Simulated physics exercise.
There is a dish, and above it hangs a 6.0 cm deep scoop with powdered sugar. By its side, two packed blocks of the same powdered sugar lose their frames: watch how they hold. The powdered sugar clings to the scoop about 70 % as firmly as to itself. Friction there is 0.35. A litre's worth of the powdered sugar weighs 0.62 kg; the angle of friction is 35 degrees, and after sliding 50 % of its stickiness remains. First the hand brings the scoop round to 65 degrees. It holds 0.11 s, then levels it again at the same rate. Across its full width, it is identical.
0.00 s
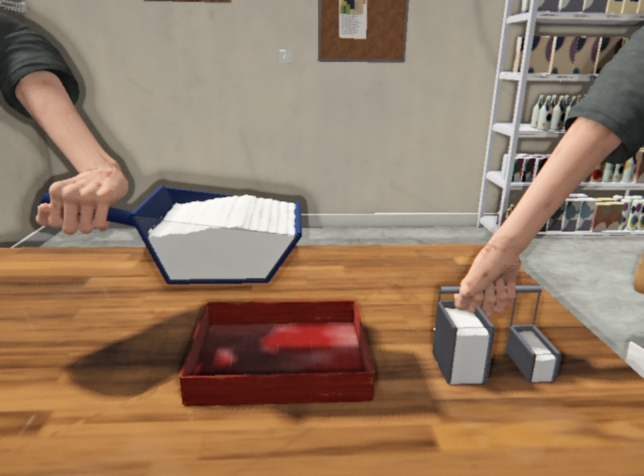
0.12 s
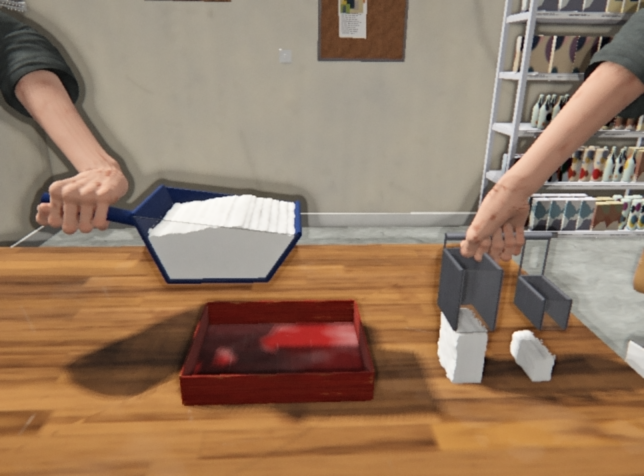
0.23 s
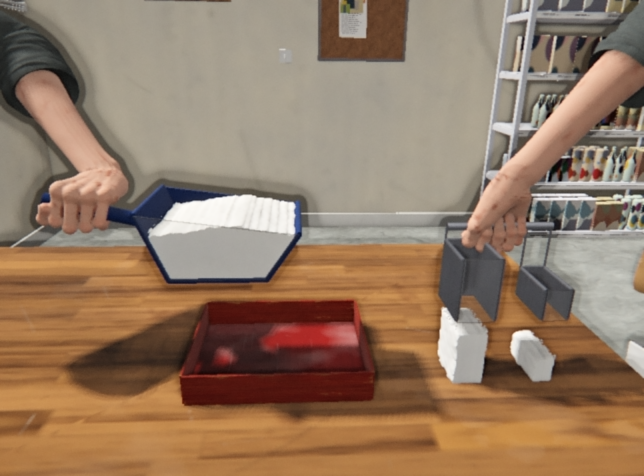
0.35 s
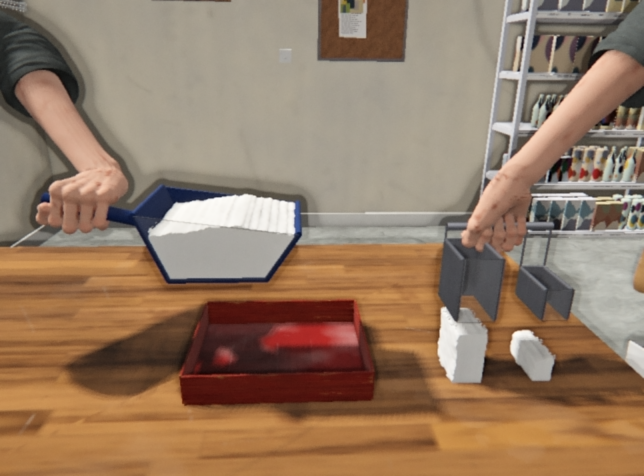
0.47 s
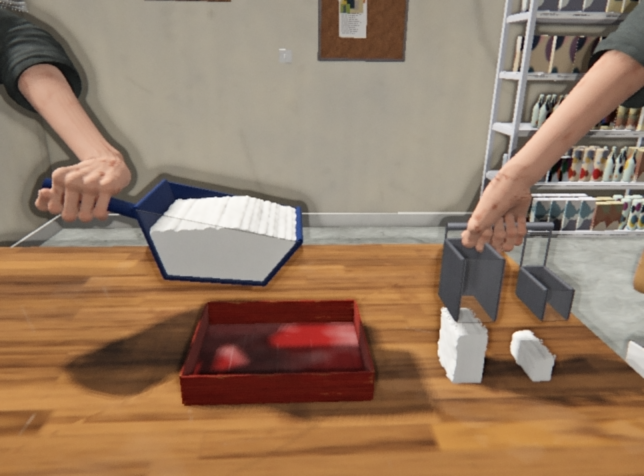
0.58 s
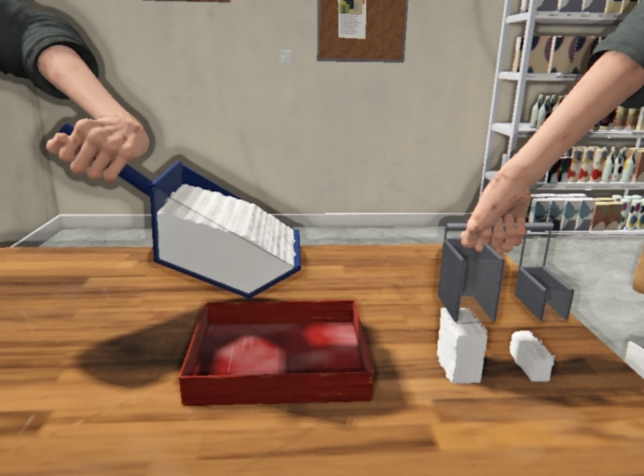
We see one hand lift two grey casings off a taller and a shorter white block on a wooden table, then another hand tilts a blue scoop of white powder down to the right above a red dish.
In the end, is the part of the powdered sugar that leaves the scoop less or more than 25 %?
In the end the powdered sugar that gets out of the scoop comes to a smaller part than 25 per cent.
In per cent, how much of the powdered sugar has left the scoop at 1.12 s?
Something close to 0 in a hundred.
By 0.83 s, the scoop is at 64 degrees and 0 % has left it.
By 1.12 s, the scoop is at 53 degrees and 0 % has left it.
By 1.40 s, the scoop is at 3 degrees and 0 % has left it.
By 1.69 s, the scoop is at 0 degrees and 0 % has left it.
By 1.80 s, at the end, the scoop is at 0 degrees and 0 % has left it.
